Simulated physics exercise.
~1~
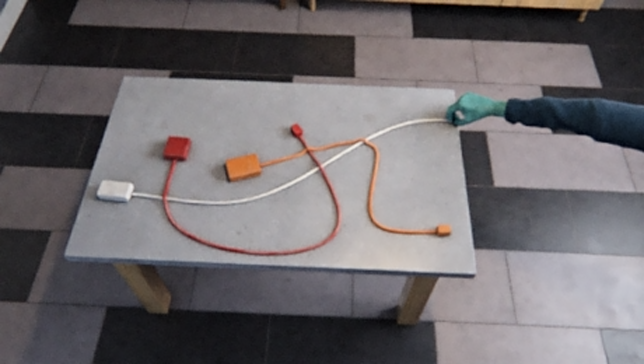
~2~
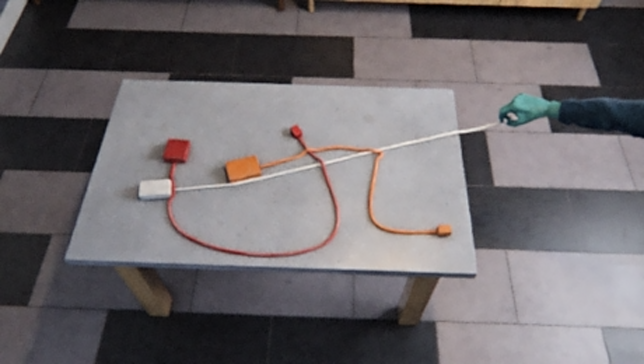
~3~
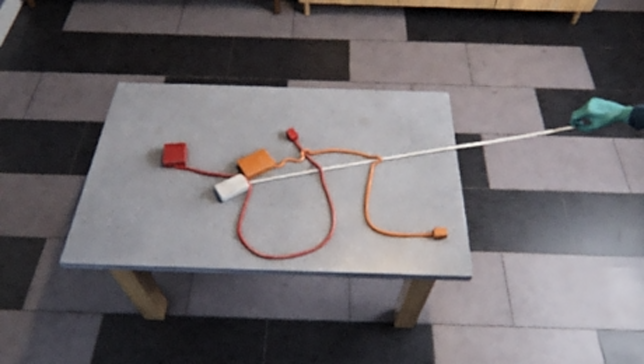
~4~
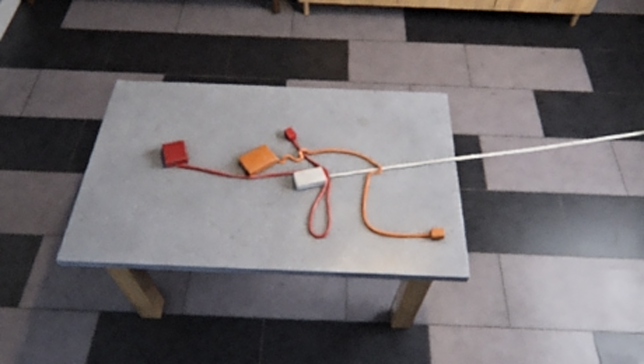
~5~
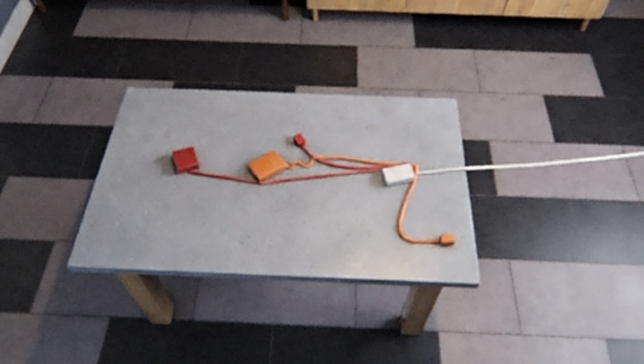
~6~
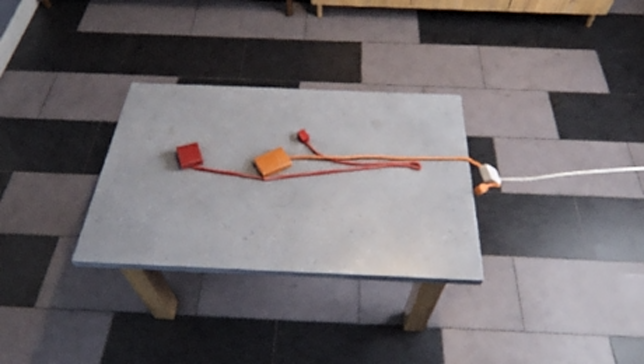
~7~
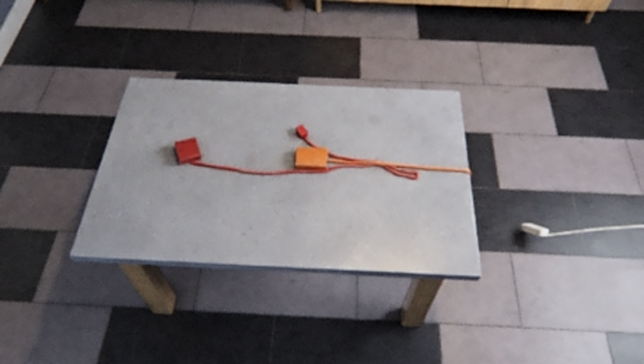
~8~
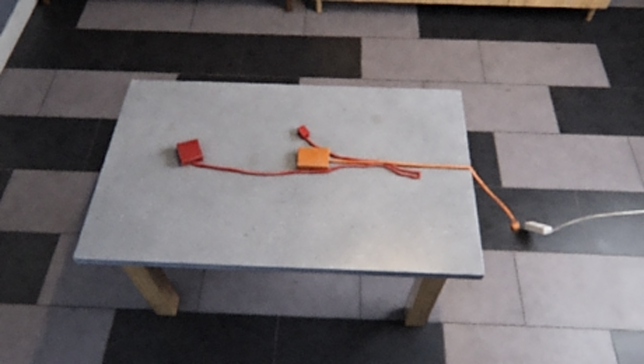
A gloved hand pulled a white lead rightwards across a table, its charger snagging the red and orange leads, until it dropped off the right edge. The orange plug ended up hanging over too, while the orange charger shifted right and stayed on top.
